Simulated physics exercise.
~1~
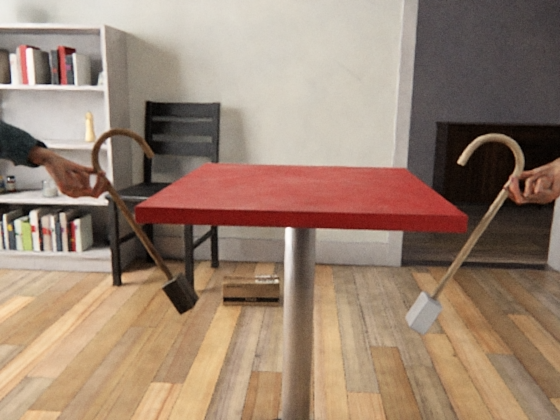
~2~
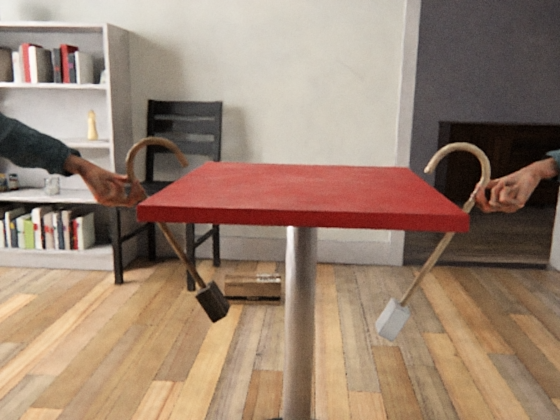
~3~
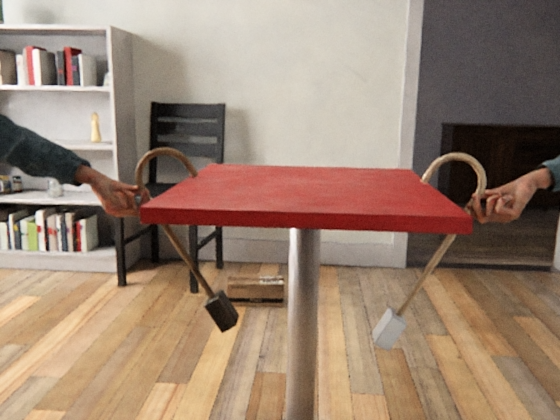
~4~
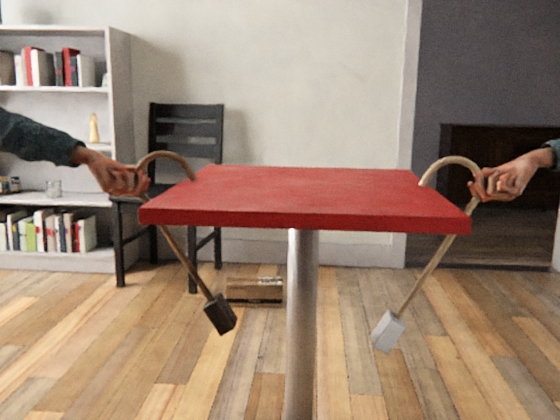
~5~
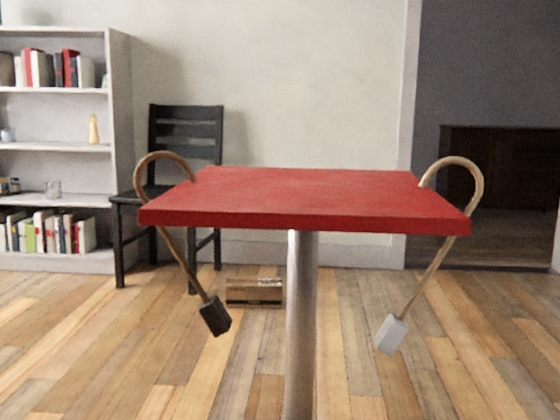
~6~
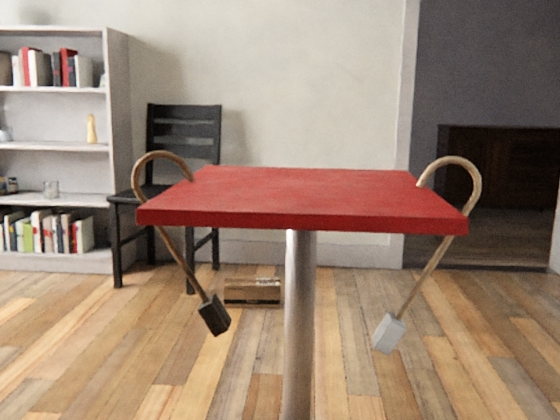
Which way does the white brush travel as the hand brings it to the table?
The white brush moves to the left, toward the right-hand end of the red table.
